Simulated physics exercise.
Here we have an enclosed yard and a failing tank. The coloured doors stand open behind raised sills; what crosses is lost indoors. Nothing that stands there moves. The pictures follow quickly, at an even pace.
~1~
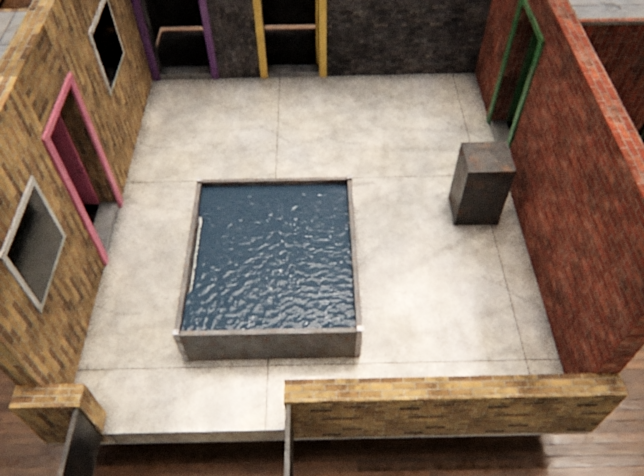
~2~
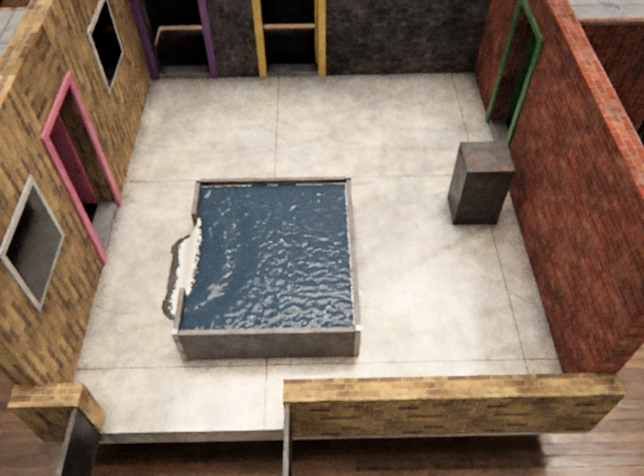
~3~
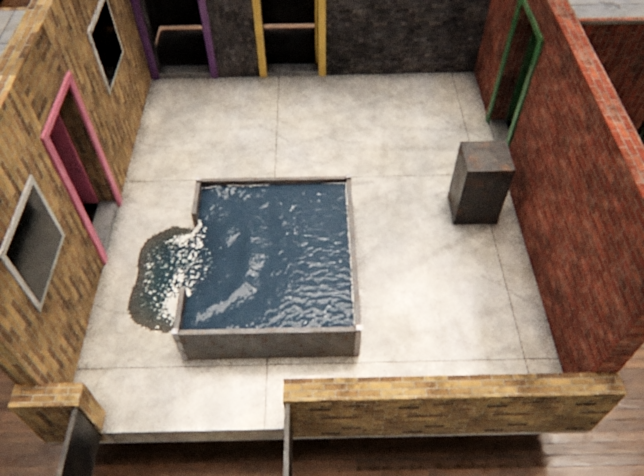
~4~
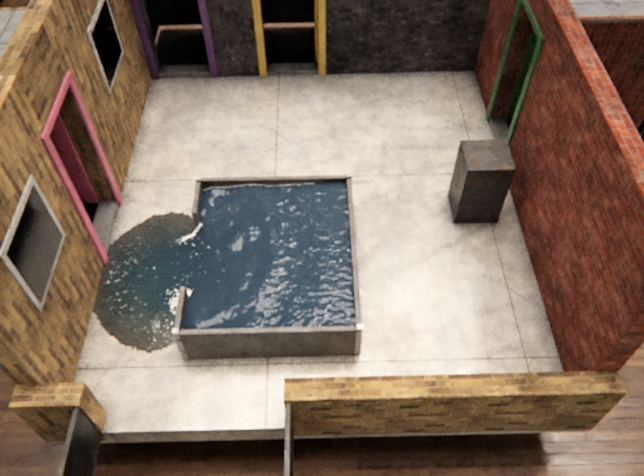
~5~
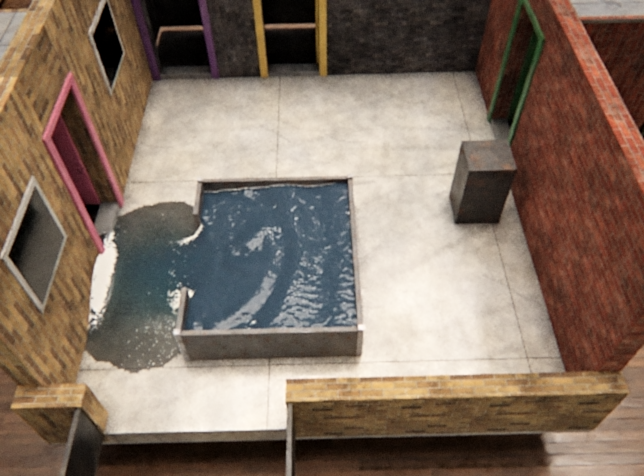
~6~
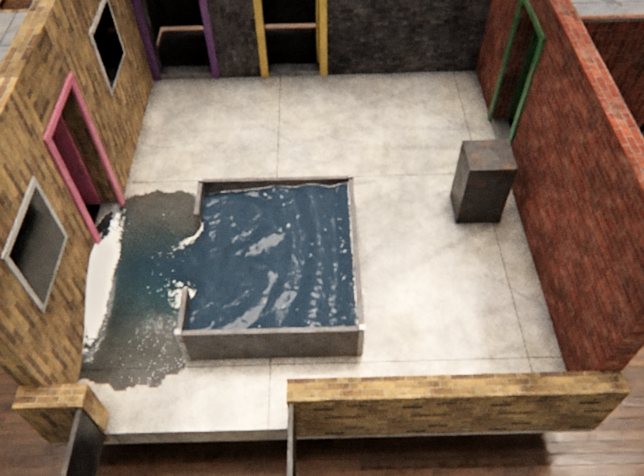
Water bursting through the left side of a square tank, spreading across the pale floor and washing against the wooden wall.
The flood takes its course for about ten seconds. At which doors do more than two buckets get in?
One by one: The yellow door holds within the limit; the purple door floods; the pink door floods; the green door holds within the limit.
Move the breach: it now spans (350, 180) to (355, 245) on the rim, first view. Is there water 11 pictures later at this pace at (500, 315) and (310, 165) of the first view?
One after the other: Flooded, not flooded.
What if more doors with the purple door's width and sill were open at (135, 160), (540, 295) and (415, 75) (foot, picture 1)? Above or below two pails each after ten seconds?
In turn: Holds, keeps below it, keeps below it.
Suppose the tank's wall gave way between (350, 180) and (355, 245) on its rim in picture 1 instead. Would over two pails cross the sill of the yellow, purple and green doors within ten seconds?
Then: The yellow door holds; the purple door holds; the green door goes over.
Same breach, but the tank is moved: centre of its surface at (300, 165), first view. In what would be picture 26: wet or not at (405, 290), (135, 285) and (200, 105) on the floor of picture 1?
One after the other: Dry, covered, under water.
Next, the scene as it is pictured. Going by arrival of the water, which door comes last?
Last comes the one in green.
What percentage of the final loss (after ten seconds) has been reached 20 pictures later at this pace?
Near 45 in a hundred.
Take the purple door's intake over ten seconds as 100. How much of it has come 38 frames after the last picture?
Some 85 per cent.
A moment on, water covers 15 % of the floor; the yellow door not reached, the purple door not reached, the pink door over two buckets in, the green door not reached.
Next, water covers 25 % of the floor; the yellow door not reached, the purple door not reached, the pink door far over two buckets in, the green door not reached.
Then, water covers 45 % of the floor; the yellow door wet at the sill, nothing in, the purple door over two buckets in, the pink door far over two buckets in, the green door not reached.
Later, water covers 70 % of the floor; the yellow door wet at the sill, nothing in, the purple door over two buckets in, the pink door far over two buckets in, the green door not reached.
In the end, water covers 95 % of the floor; the yellow door wet at the sill, nothing in, the purple door over two buckets in, the pink door far over two buckets in, the green door wet at the sill, nothing in.
